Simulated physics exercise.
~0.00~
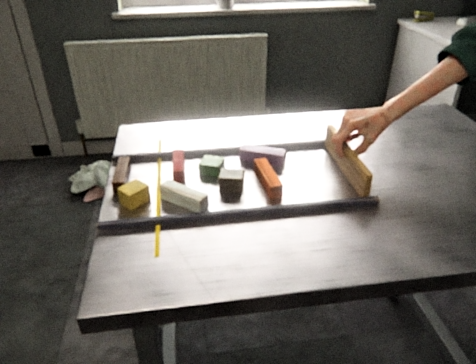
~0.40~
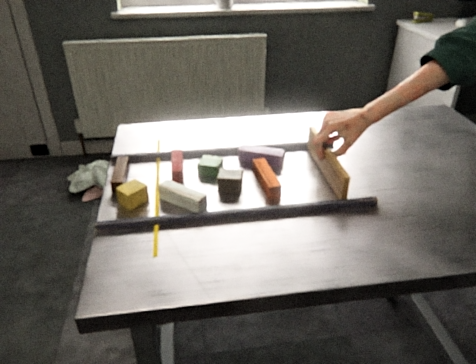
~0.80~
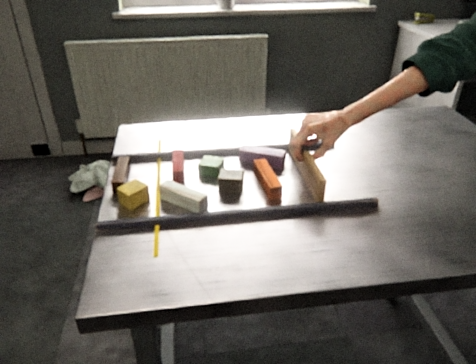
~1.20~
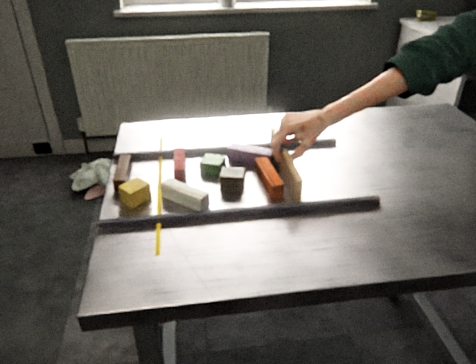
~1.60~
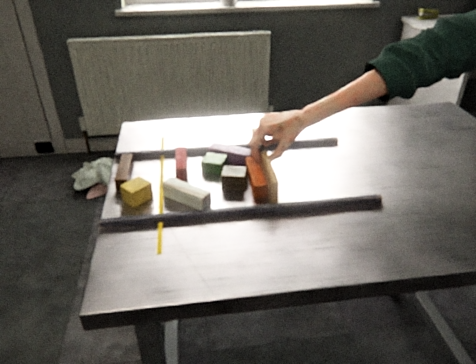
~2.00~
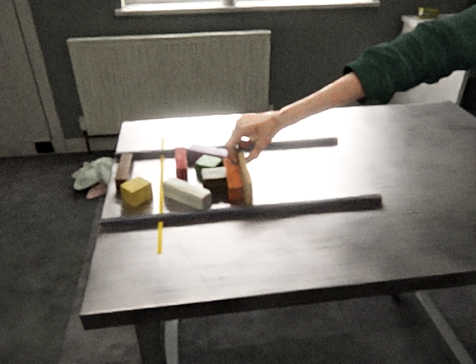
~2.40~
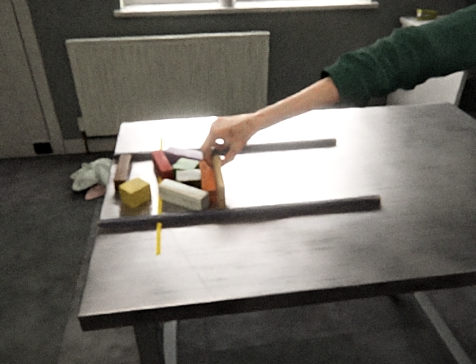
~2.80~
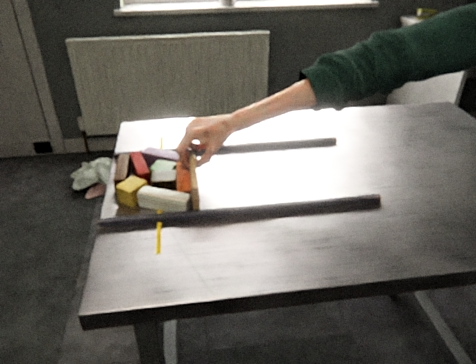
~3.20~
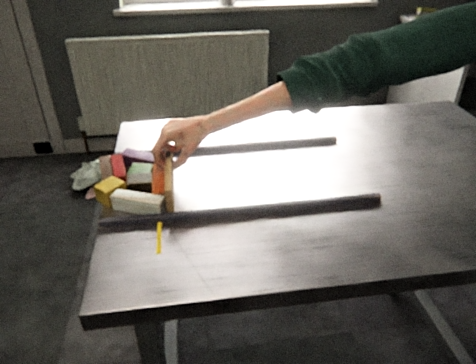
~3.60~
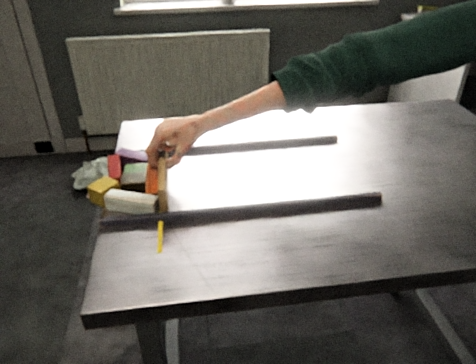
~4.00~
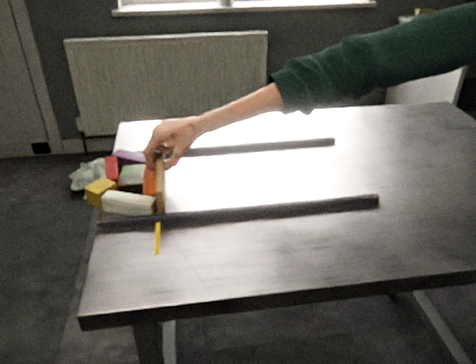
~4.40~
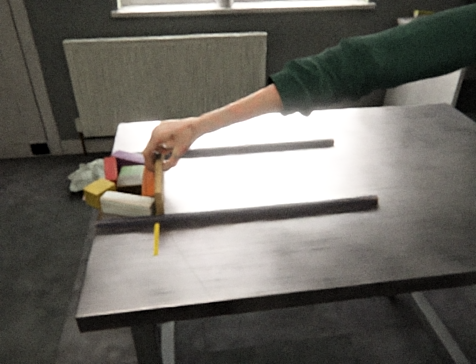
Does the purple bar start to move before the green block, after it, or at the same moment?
The purple bar starts to move first, as the board reaches it. The green block stays in place until later, when the pieces are being pushed together toward the tape.
A wooden board, held upright by a hand in a dark green sleeve, slides left between two dark rails on a grey table, seen from slightly above in a room with a radiator. Ahead of it lie scattered purple, orange, black, green, white, red, yellow and brown pieces, with a yellow tape strip near the left end. The board reaches the purple bar, then the orange stick, and gathers the others into a cluster. The brown bar goes over the left edge, and the board stops at the tape with the remaining pieces bunched at the edge.
